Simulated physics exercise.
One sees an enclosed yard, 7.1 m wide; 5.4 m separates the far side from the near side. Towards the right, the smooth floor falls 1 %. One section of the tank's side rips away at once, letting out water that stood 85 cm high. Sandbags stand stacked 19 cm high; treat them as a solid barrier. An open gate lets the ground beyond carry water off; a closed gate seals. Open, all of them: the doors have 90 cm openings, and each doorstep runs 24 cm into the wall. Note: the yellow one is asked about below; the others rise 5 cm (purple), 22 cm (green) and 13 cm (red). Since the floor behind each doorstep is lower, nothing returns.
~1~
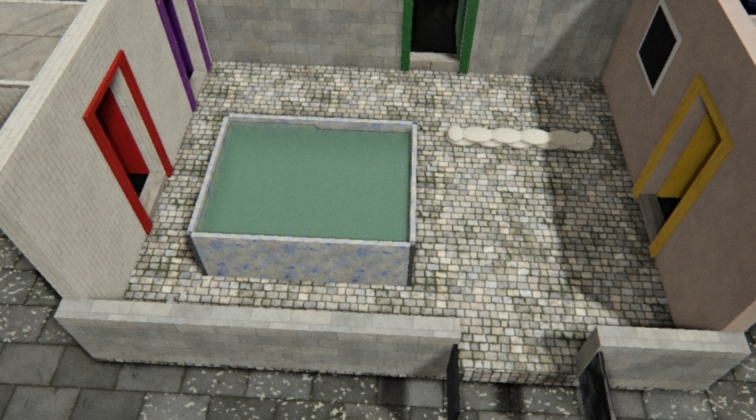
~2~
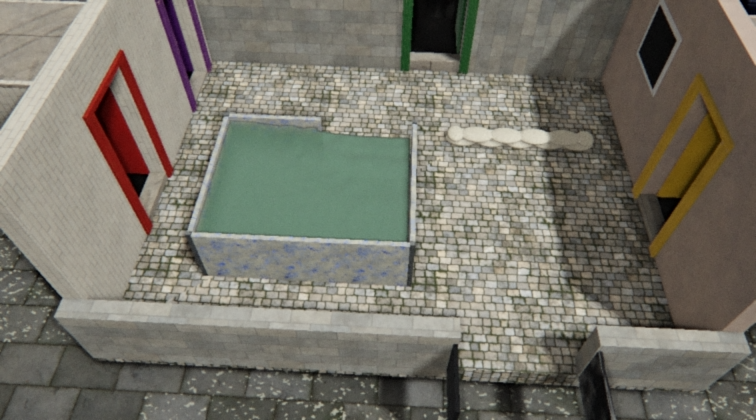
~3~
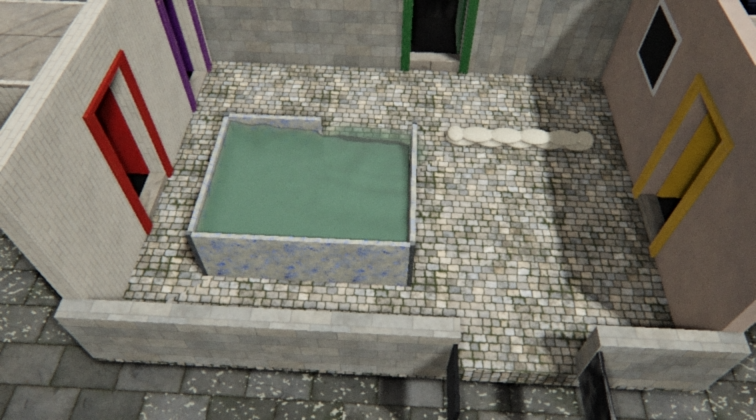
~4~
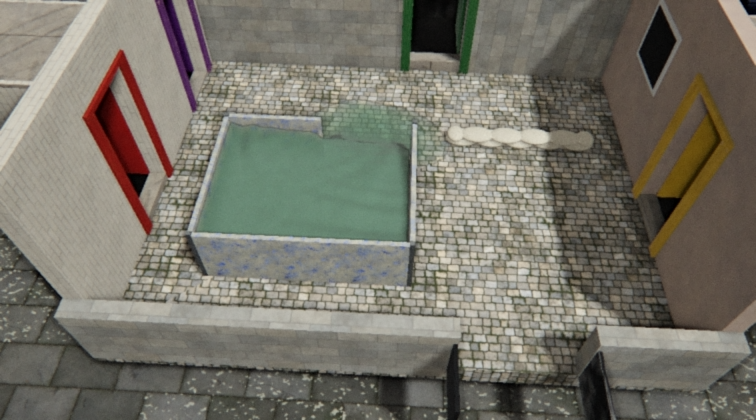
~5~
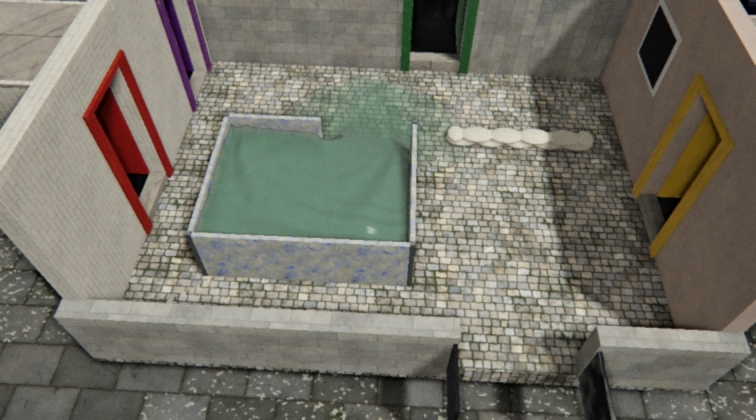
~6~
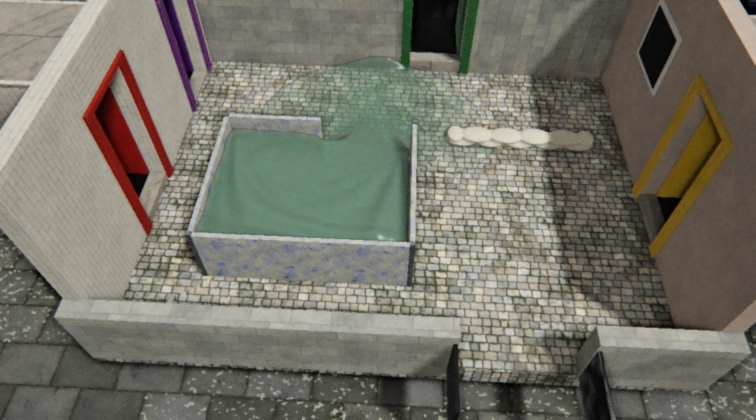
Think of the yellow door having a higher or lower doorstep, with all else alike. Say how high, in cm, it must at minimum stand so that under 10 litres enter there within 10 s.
It must stand at least about 5.5 cm high.
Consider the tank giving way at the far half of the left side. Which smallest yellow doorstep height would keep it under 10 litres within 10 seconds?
Roughly 8.5 cm.
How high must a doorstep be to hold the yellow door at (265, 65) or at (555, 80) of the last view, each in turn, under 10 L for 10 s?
Roughly 13.0 cm for the first and 26 cm for the second.
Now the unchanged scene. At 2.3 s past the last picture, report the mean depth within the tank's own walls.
I'd put it near 37 cm.
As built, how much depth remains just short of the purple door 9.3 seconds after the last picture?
Lab note: Depth approx. 12.0 cm.
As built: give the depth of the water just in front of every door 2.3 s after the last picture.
Purple door 26 cm, green door 32 cm, red door 1 cm, yellow door 8 cm.
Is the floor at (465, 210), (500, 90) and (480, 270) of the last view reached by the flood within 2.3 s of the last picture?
One by one: Clear, drenched, clear.
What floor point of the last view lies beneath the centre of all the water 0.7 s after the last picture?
(339, 179).
Then, 0.7 s after the last picture water covers 25 % of the floor, deepest (51 cm) near (383, 163); it has not reached the yellow door.
Then, 2.3 s after the last picture water covers 45 % of the floor, deepest (42 cm) near (600, 84); 8 cm at the yellow door, 0 litres in over its 12 cm doorstep.
Then, 9.3 s after the last picture water covers 95 % of the floor, deepest (18 cm) near (399, 75); 5 cm at the yellow door, 0 litres in over its 12 cm doorstep.
At the yellow door as built, the water peaked near 9 cm, 3.1 s after the last picture.
With a doorstep of 4.5 cm, 16 litres would have come in within the 10 s; with 6 cm, 7 litres. So under 10 litres takes about 5.5 cm.
